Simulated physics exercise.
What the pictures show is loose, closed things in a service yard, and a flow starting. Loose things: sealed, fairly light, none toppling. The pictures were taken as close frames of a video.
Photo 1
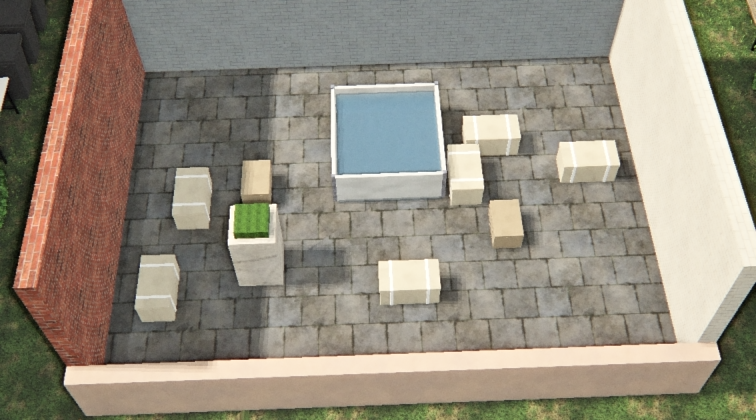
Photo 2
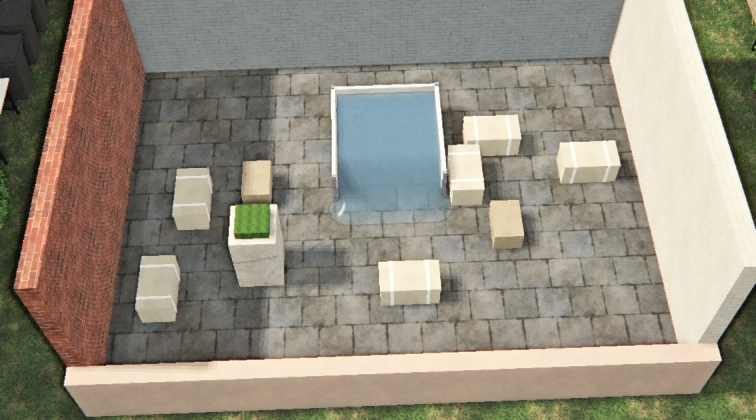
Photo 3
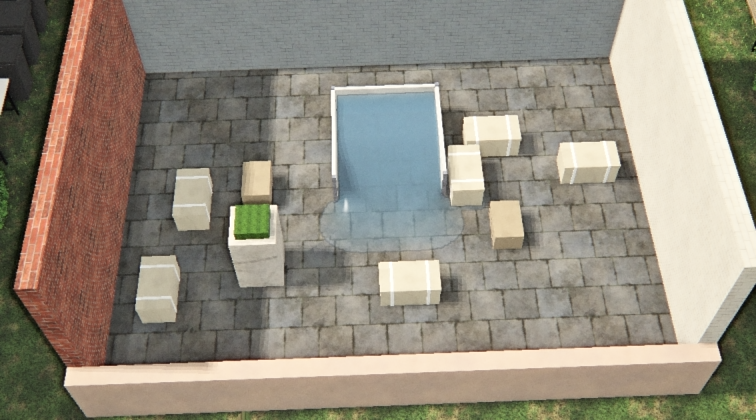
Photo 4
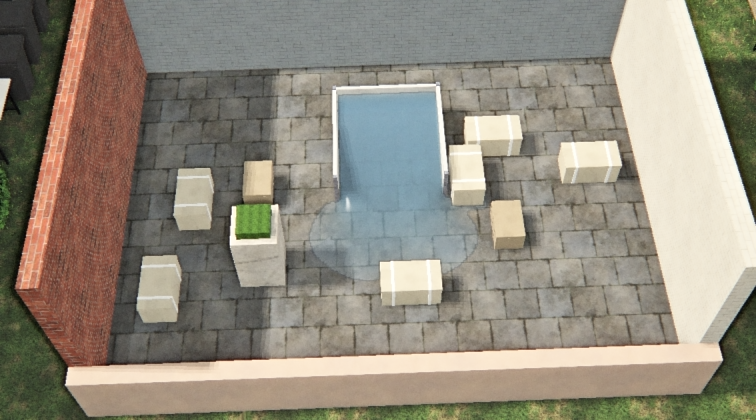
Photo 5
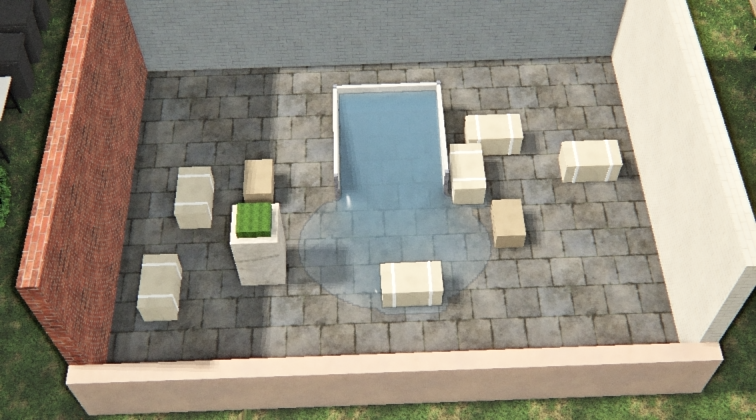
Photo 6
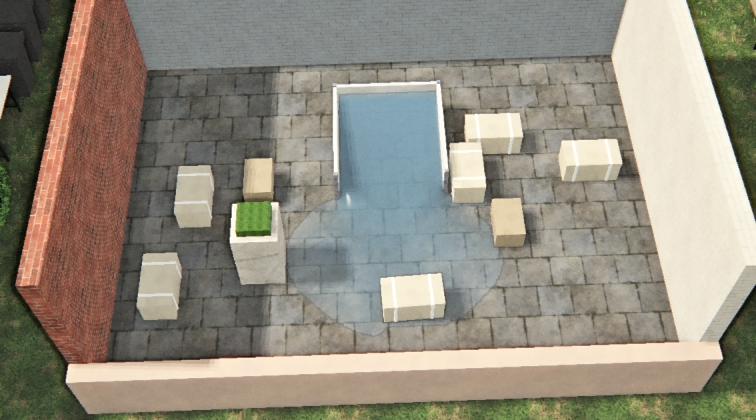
The clip opens on a walled, paved yard with pale boxes scattered around a raised, white-edged pool of water. The pool's front side is gone, and water pours onto the paving, spreading forward in a widening rounded sheet. It surrounds the front box, which shifts slightly, while the others stay put.
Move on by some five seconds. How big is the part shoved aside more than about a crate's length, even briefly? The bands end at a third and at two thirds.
It is a small minority below a third.
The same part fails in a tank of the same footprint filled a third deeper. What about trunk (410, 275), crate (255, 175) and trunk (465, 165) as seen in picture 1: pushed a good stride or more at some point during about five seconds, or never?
The first did it, the next came up short, and the last came up short.
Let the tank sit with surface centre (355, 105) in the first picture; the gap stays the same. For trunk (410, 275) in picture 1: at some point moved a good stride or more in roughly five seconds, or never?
Regarding the one you named: Carried at least that far.
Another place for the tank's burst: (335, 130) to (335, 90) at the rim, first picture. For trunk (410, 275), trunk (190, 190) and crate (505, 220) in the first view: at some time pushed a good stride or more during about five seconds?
The first: Fell short; the second: Went past that; the third: Fell short.
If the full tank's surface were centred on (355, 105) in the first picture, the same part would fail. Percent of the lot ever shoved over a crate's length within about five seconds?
About 10 %.
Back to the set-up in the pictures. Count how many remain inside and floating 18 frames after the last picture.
Tally at that point: 1.
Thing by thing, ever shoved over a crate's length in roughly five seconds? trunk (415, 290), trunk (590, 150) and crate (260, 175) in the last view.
One after the other: Moved that far, less than that, not that far.
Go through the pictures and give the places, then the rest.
A trunk at (409, 275), on the bottom; a crate at (507, 218), on the bottom; 0 of 8 have shifted, in the first frame.
A trunk at (410, 275) rests on the ground; a crate at (507, 218) rests on the ground; 0 of 8 have shifted, in the second frame.
A trunk at (410, 276), on the bottom; a crate at (507, 219), on the bottom; 0 of 8 have shifted, in the third frame.
A trunk at (411, 276), on the bottom; a crate at (509, 218), on the bottom; 0 of 8 have shifted, in the fourth frame.
A trunk at (412, 277) rests on the ground, close to its start; a crate at (509, 217) rests on the ground; 0 of 8 have shifted, in the fifth frame.
A trunk at (413, 291), on the bottom, close to its start; a crate at (509, 216) rests on the ground; 1 of 8 have shifted, in the sixth frame.
A moment on, 1 of 8 are well off their spots; 0 afloat.
Next, 1 of 8 are well off their spots; 1 afloat.
Later, 1 of 8 are well off their spots; 1 afloat.
In the end, 2 of 8 are well off their spots, and 2 have been at some point; 2 afloat.
